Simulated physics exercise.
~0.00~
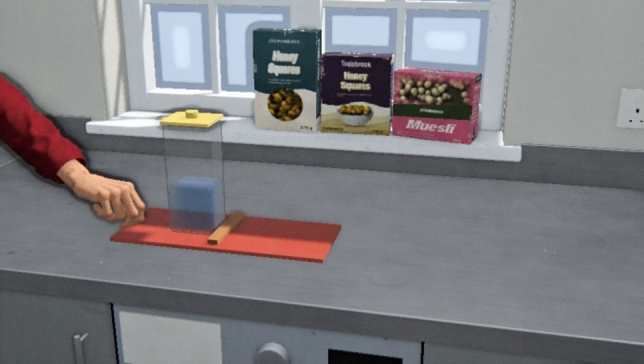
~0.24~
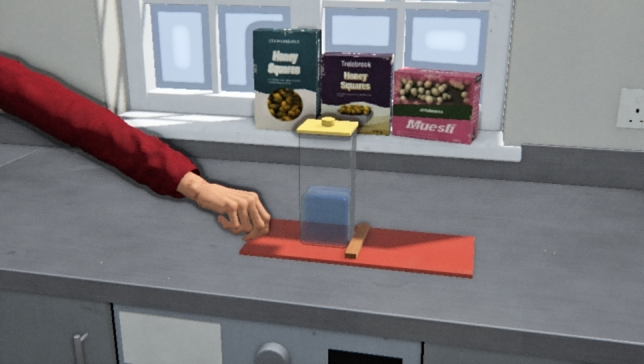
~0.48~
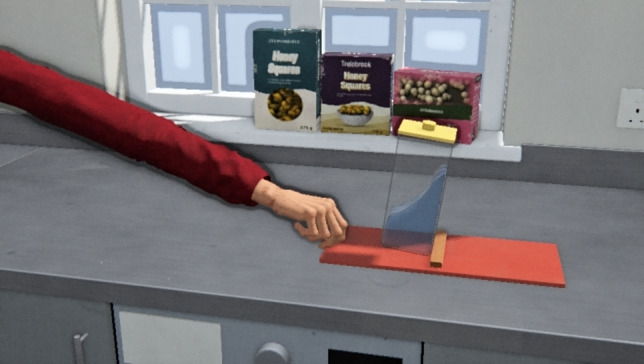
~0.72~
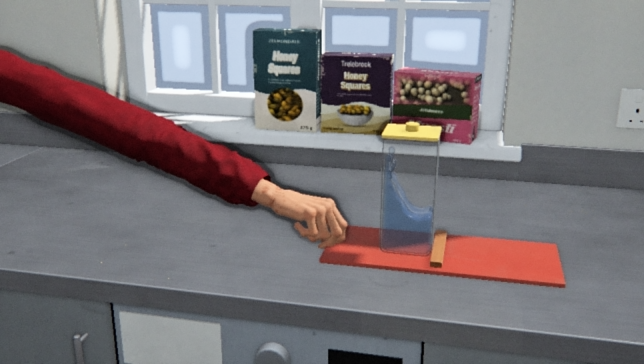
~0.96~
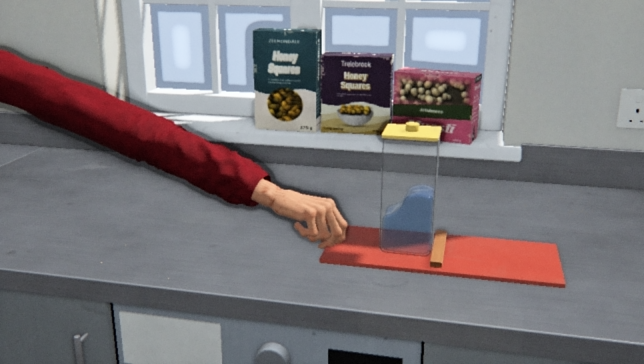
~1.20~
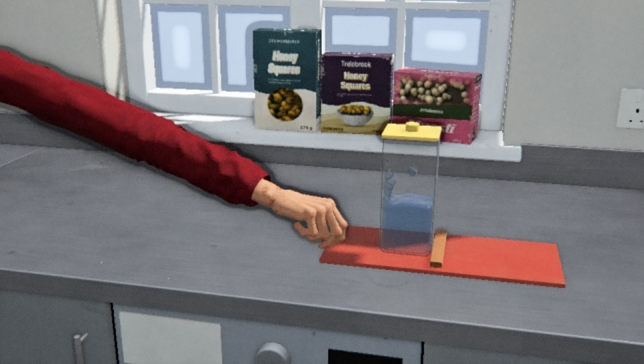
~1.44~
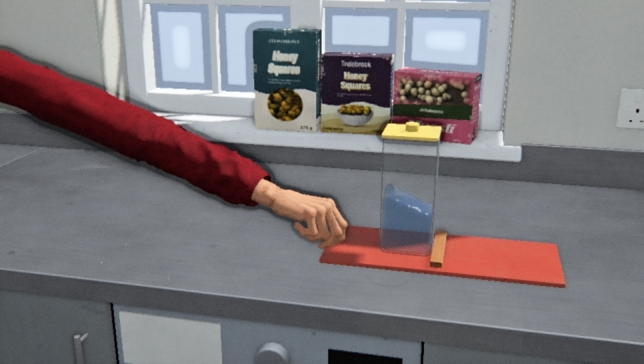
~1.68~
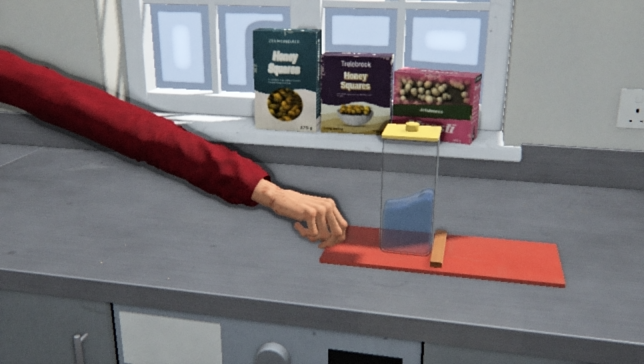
A clear container with a yellow cap and some water inside rode a red board that a hand slid rightward along the counter, tipped slightly against the wooden strip as the board stopped, then settled back upright while the water sloshed about.
